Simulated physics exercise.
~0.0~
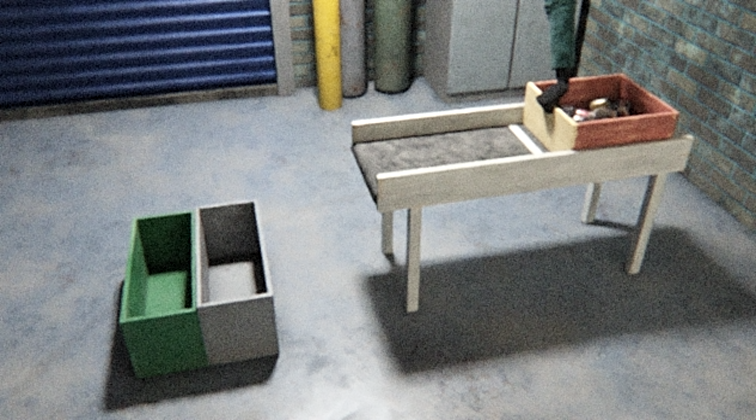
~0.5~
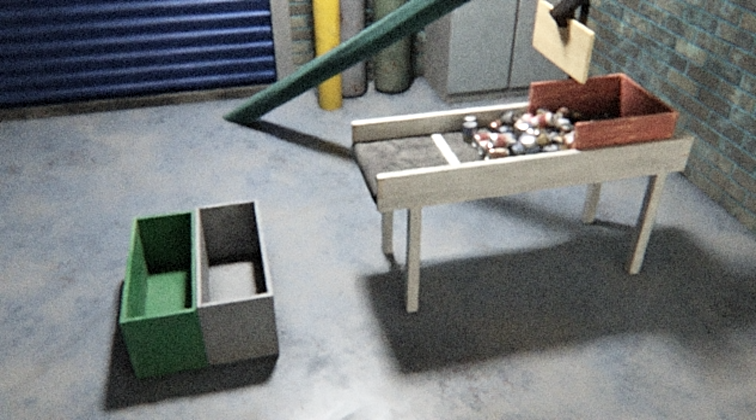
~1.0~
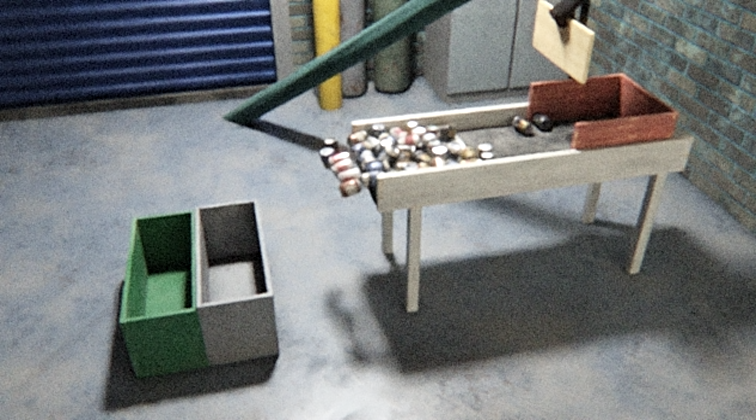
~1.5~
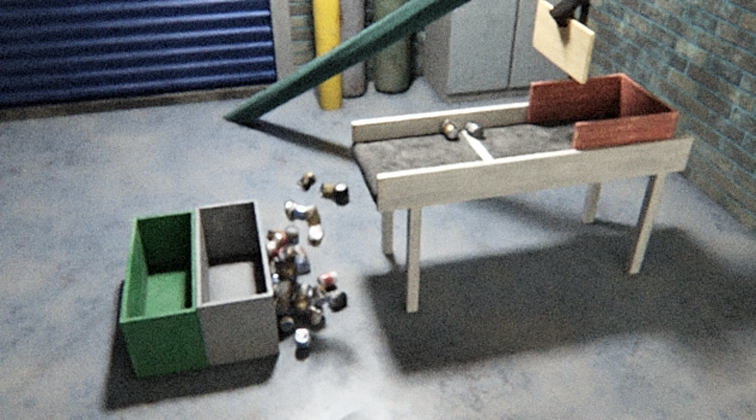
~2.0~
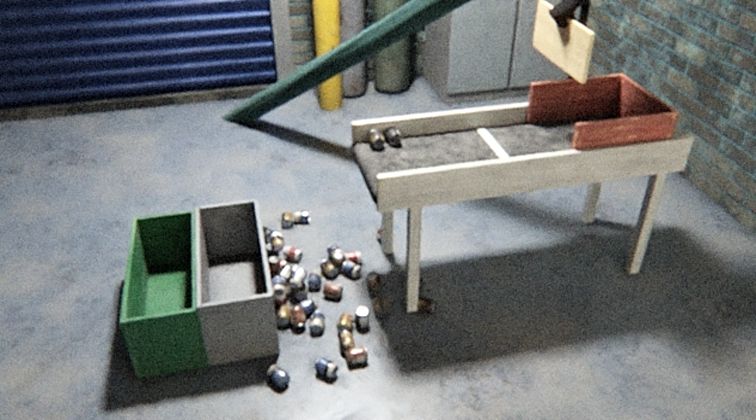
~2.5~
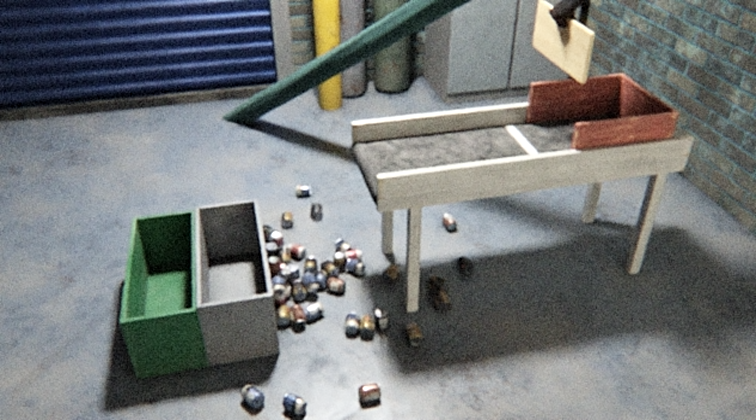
A green arm lifts the gate, and mini cans ride left, spilling short of the tubs.
